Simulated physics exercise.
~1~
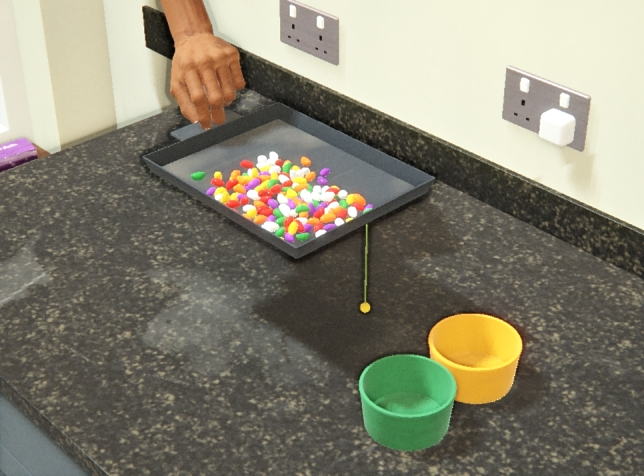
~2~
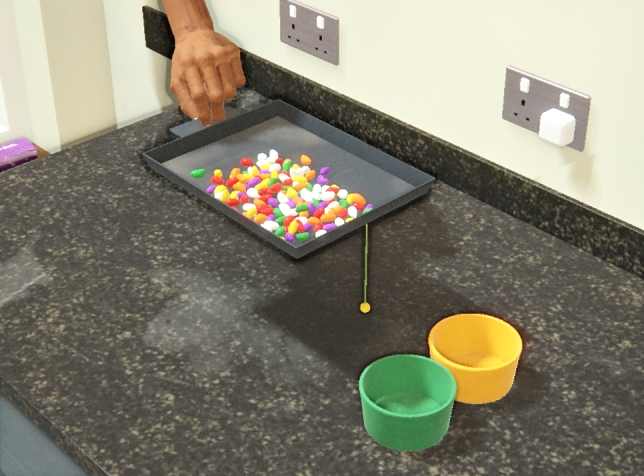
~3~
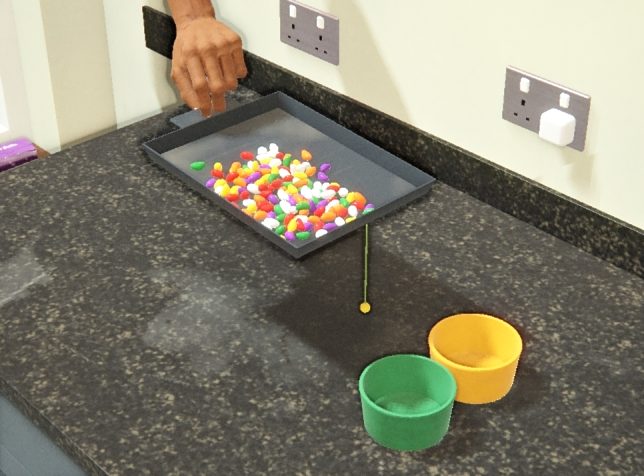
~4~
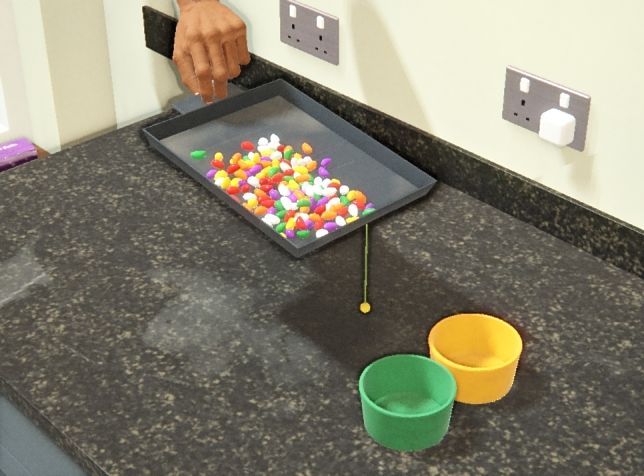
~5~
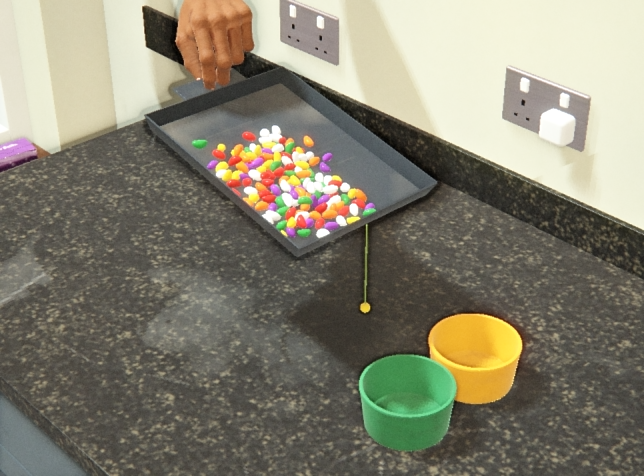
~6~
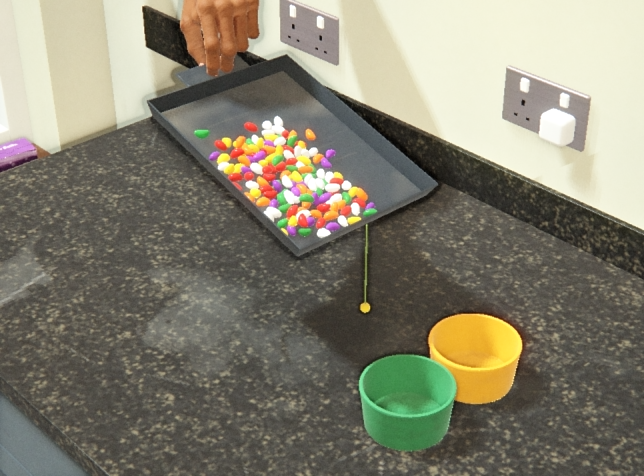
A hand gripping the back of a dark rimmed tray of colourful jelly beans starts with it nearly level above a speckled countertop. It gradually raises the back end, steepening the tray, while the beans barely shift and the hanging bead and the green and yellow dishes stay still.
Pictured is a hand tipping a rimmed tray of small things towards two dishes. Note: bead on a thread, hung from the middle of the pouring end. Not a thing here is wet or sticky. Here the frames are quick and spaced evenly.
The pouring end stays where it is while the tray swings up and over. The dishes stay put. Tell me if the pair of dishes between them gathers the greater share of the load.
Mostly spilled.
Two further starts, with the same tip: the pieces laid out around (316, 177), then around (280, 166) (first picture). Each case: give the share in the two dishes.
Shares in turn: 20 % and 10 %.
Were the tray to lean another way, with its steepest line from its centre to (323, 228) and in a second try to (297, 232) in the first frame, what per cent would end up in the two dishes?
10 per cent, then 0 per cent.
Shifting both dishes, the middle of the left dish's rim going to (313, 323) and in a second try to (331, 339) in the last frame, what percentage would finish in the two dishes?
0 %, then 20 %.
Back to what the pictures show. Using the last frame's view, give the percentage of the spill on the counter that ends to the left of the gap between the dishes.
Estimate: About 80 percent.
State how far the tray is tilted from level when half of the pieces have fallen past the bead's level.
Around 100° of tilt.
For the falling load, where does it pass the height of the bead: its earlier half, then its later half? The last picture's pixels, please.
First half (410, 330); second half (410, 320).
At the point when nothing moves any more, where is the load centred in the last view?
Last view, resting centre - approx. (407, 373).
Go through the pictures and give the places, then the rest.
Corners of the pouring end near (297, 243) and (427, 178), level; middle of the load near (290, 197), jelly beans; left dish near (441, 422); right dish near (508, 376); bead on its thread near (365, 308), in the first frame.
Corners of the pouring end near (297, 243) and (427, 178), level; middle of the load near (290, 196), in the second frame.
Corners of the pouring end near (298, 243) and (428, 179), tipped barely, level across its low end; middle of the load near (291, 192), in the third frame.
Corners of the pouring end near (299, 243) and (429, 180), tipped a little, level across its low end; middle of the load near (291, 187), in the fourth frame.
Corners of the pouring end near (300, 243) and (429, 181), tipped a little, level across its low end; middle of the load near (292, 182), in the fifth frame.
Corners of the pouring end near (301, 243) and (430, 182), tipped clearly, level across its low end; middle of the load near (294, 178); left dish near (441, 422); right dish near (508, 376), in the sixth frame.
Shortly afterwards, tray tipped steeply; all but a few on the tray; a little in the air.
Next, tray tipped right over; near a quarter on the tray; a little in the left dish; only a few in the right dish; near a quarter outside both; near a third in the air.
Some moments later, tray tipped past a quarter turn; near a quarter in the left dish; a little in the right dish; near two thirds outside both.
In the end, tray tipped past a quarter turn; near a quarter in the left dish; a little in the right dish; near two thirds outside both.
